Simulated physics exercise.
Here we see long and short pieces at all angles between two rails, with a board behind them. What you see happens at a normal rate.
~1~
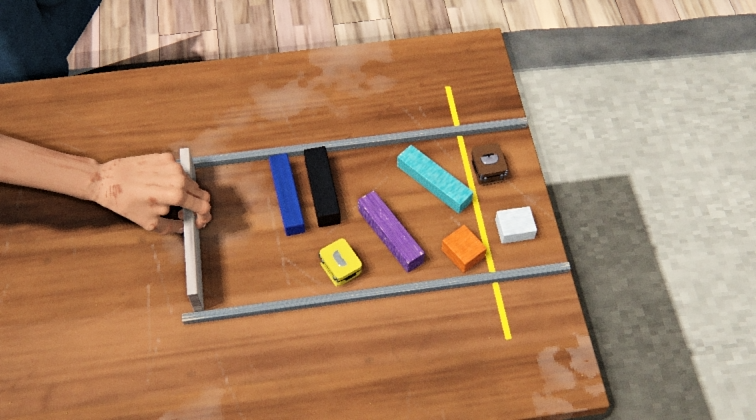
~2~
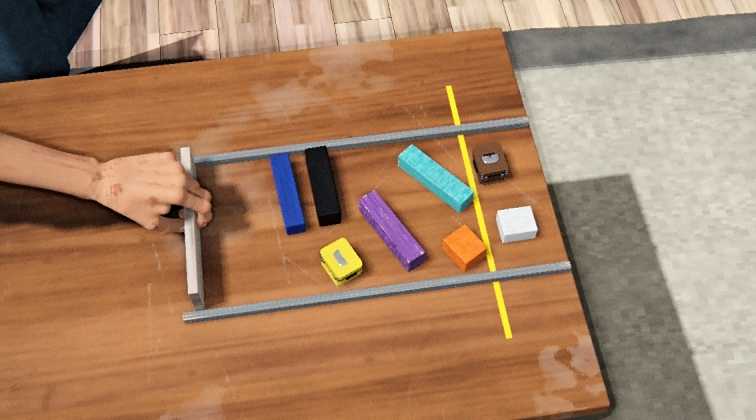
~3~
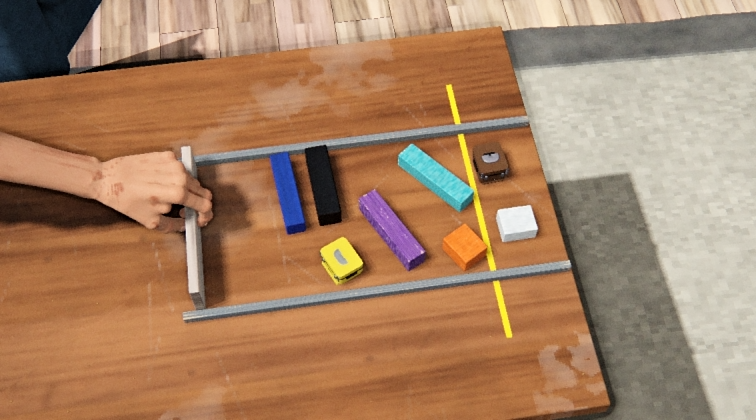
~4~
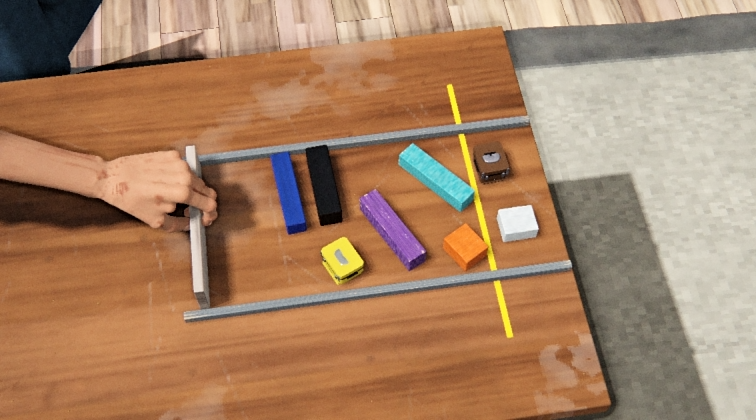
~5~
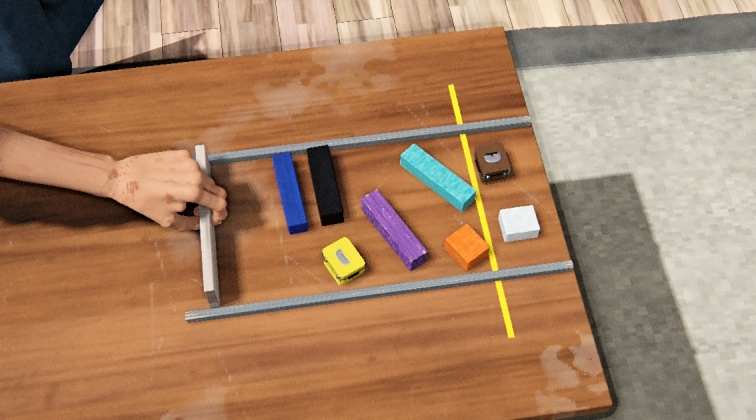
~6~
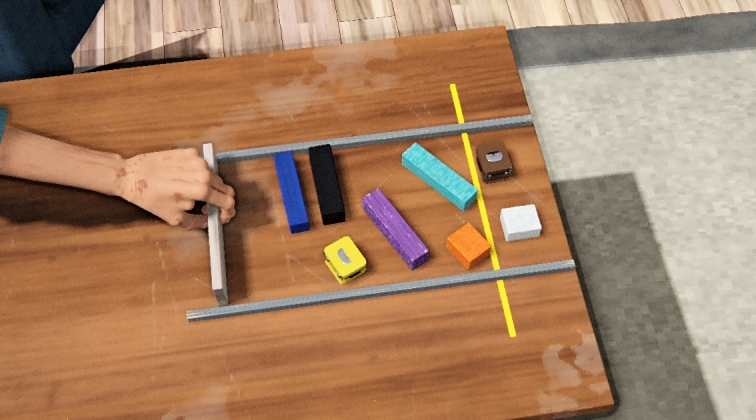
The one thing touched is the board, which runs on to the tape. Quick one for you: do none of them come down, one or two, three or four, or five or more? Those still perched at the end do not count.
Off the edge go just one or two.
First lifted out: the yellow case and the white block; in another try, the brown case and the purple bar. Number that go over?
Going first to second: 1 and 0.
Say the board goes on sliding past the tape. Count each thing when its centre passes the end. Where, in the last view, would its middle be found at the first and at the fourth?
At (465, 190) for the first, at (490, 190) for the fourth.
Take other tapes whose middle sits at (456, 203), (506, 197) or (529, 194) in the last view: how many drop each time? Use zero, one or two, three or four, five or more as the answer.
Trial 1 - zero; trial 2 - three to four; trial 3 - five or over.
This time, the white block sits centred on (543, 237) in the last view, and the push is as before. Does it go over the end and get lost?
It drops down.
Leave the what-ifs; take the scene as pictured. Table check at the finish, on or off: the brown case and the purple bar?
The brown case does not stay up; the purple bar sits tight.
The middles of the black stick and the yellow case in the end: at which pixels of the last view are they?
The black stick stops around (503, 161); the yellow case around (507, 244).
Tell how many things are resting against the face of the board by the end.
I count 2 of them.
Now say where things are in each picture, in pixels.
White block (516, 225); brown case (488, 165); orange block (464, 249); board (192, 228); tape (476, 203), in the first frame.
Brown case (489, 164); black stick (323, 186), in the second frame.
Orange block (465, 247); blue stick (288, 193), in the third frame.
White block (517, 223); turquoise bar (436, 177), in the fourth frame.
Brown case (491, 164); purple bar (394, 230), in the fifth frame.
White block (520, 223); brown case (493, 163); orange block (469, 246); board (216, 223); tape (480, 200), in the sixth frame.
Early on, none off yet; white block at rest near (520, 223); brown case at rest near (493, 163); orange block at rest near (469, 246).
A while later, none off yet; white block travelled a little near (537, 218); brown case travelled about its own width near (521, 152); orange block travelled about its own width near (519, 248).
Finally, the number that fall off is one or two; lost, brown case.
